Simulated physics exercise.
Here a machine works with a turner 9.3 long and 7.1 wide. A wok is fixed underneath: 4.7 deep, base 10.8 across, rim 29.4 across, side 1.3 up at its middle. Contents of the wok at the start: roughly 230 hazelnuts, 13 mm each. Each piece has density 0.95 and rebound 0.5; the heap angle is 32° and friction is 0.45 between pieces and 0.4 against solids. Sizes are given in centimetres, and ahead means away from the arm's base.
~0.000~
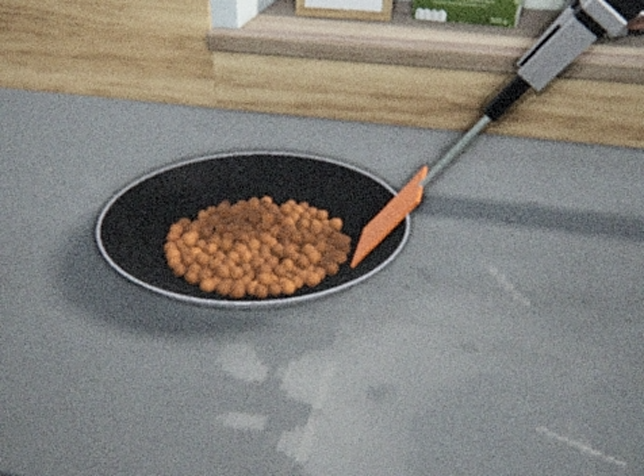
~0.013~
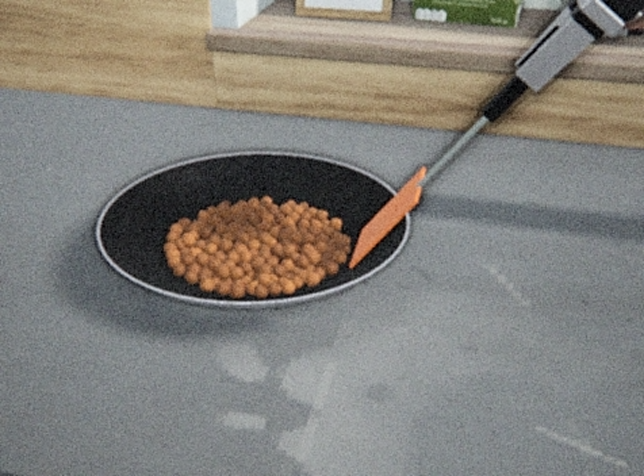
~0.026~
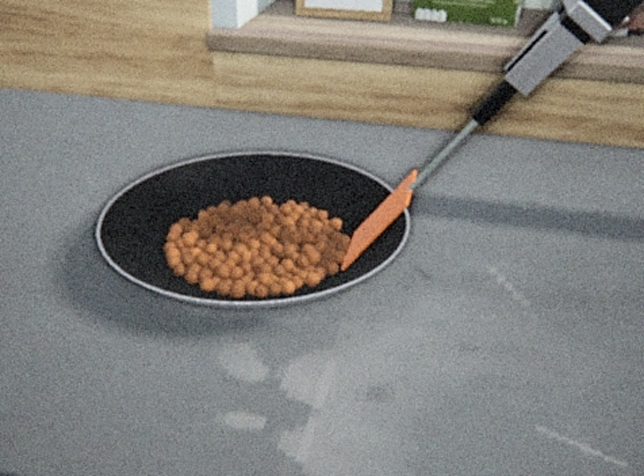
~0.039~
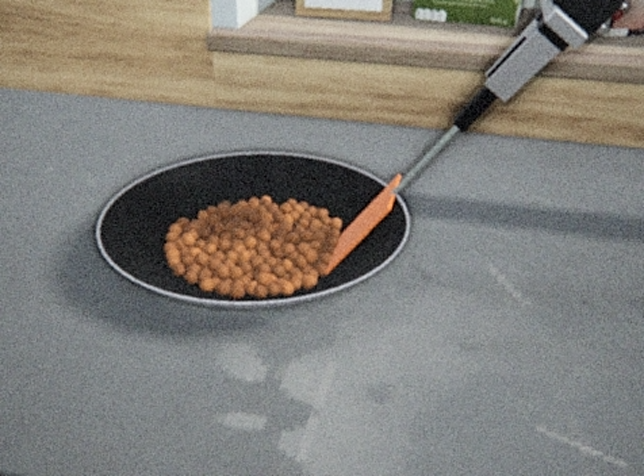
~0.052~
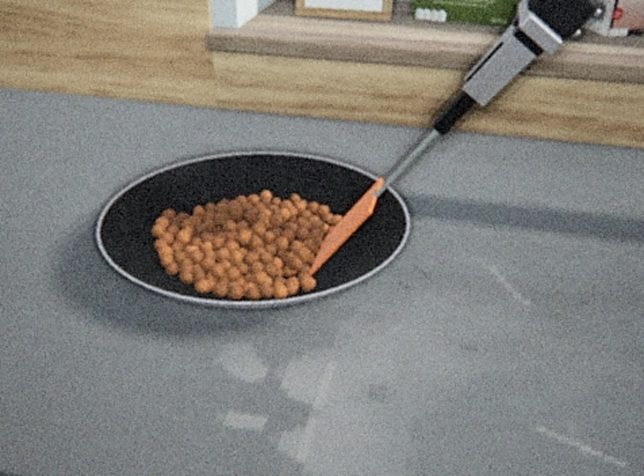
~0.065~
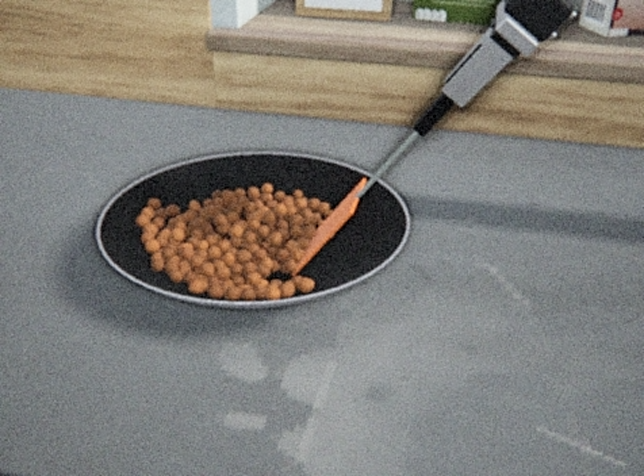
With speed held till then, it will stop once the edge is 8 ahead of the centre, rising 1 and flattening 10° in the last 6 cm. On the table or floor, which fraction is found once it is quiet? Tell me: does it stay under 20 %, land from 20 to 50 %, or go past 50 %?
It lands from 20 to 50 %.
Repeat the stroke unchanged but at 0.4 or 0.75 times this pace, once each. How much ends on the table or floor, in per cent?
Around 5 per cent and around 10 per cent.
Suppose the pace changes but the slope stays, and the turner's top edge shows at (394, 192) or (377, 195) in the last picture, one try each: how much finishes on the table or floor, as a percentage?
Close to 0 per cent in the first try and close to 5 per cent in the second.
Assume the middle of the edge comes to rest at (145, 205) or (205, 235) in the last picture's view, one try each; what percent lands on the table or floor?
45 % and 15 %.
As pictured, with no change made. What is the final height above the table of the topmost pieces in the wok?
Close to 4.5 centimetres high.
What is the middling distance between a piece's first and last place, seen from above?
It comes to some 7 cm.
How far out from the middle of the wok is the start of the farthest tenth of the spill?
It comes out at close to 45 centimetres.
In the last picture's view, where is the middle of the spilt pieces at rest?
The centre sits at roughly (24, 223).
By 0.10 s, sloping 54°, highest piece 7 above the table; 230 in the wok.
By 0.13 s, sloping 51°, highest piece 8 above the table; 225 in the wok, 5 on the blade or in flight.
By 0.34 s, sloping 44°, highest piece 6 above the table; 171 in the wok, 54 on the table or floor, 5 on the blade or in flight.
By 1.39 s, sloping 44°, highest piece 6 above the table; 171 in the wok, 59 on the table or floor.
Final count, 171 in the wok, 59 on the table or floor. That is 26 % on the table or floor.
